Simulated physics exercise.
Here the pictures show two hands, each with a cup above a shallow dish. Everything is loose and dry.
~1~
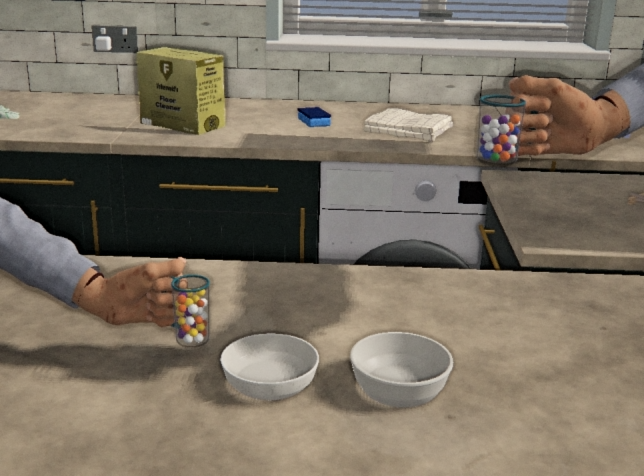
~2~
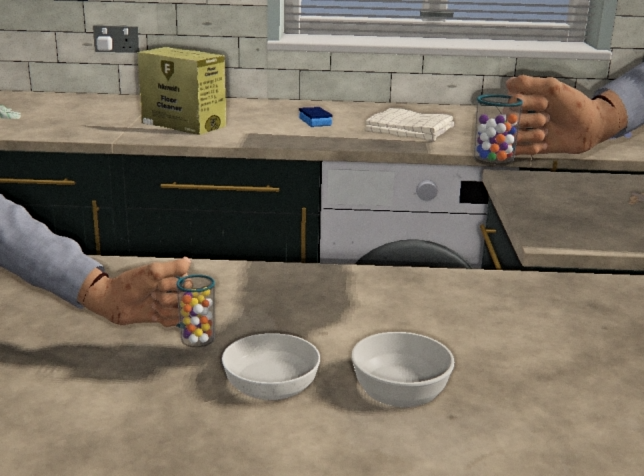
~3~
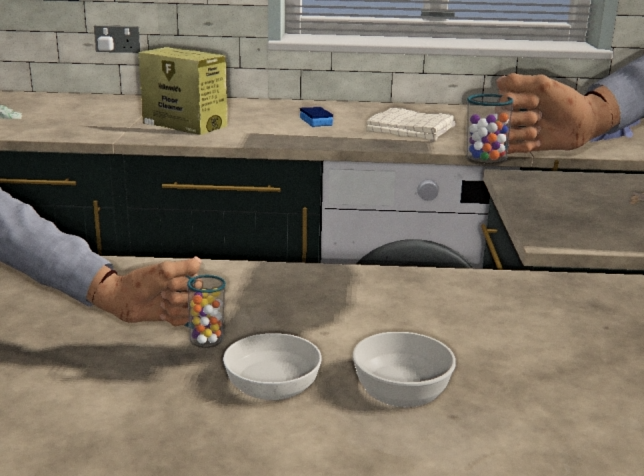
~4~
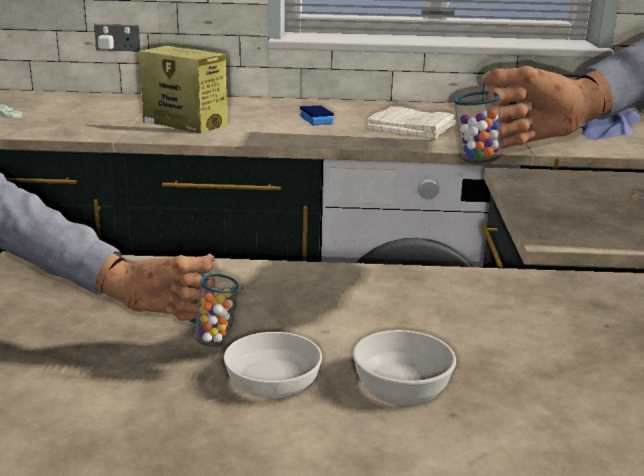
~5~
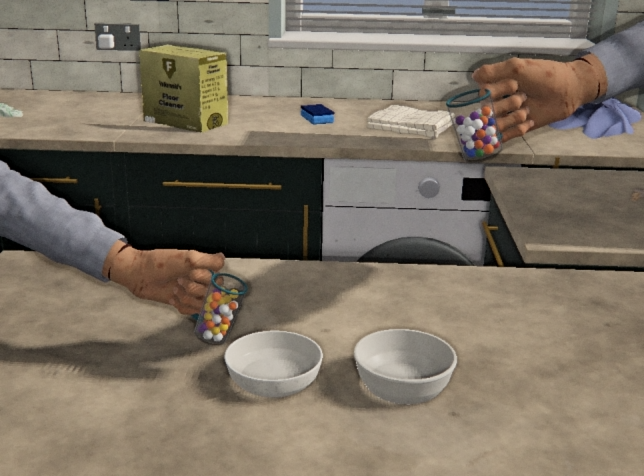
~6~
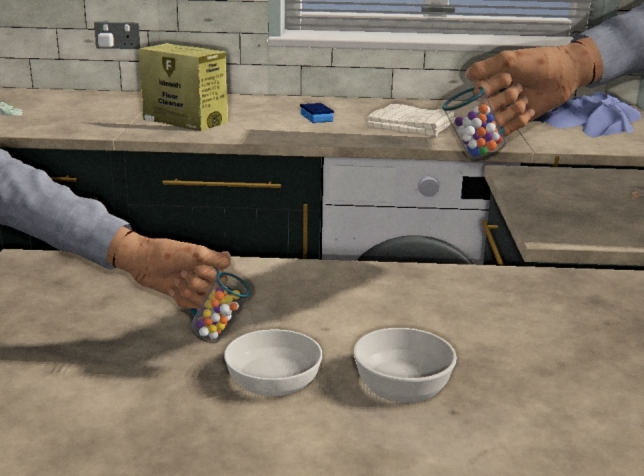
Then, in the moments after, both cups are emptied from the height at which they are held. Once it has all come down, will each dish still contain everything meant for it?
Left dish: Yes, contains everything; right: No, some is outside.
Then, 0.47 s on from there, left, the whole lot still in the cup; right, the whole lot still in the cup.
Then, 0.97 s on from there, left, all but a few still in the cup, a little in the air; right, all but a few still in the cup, only a few in the air.
Then, 1.57 s on from there, left, the whole lot in the dish; right, near two thirds in the dish, a little outside the dish, near a quarter in the air.
In the end, left, the whole lot in the dish, none at all outside the dish; right, the bulk in the dish, near a quarter outside the dish.
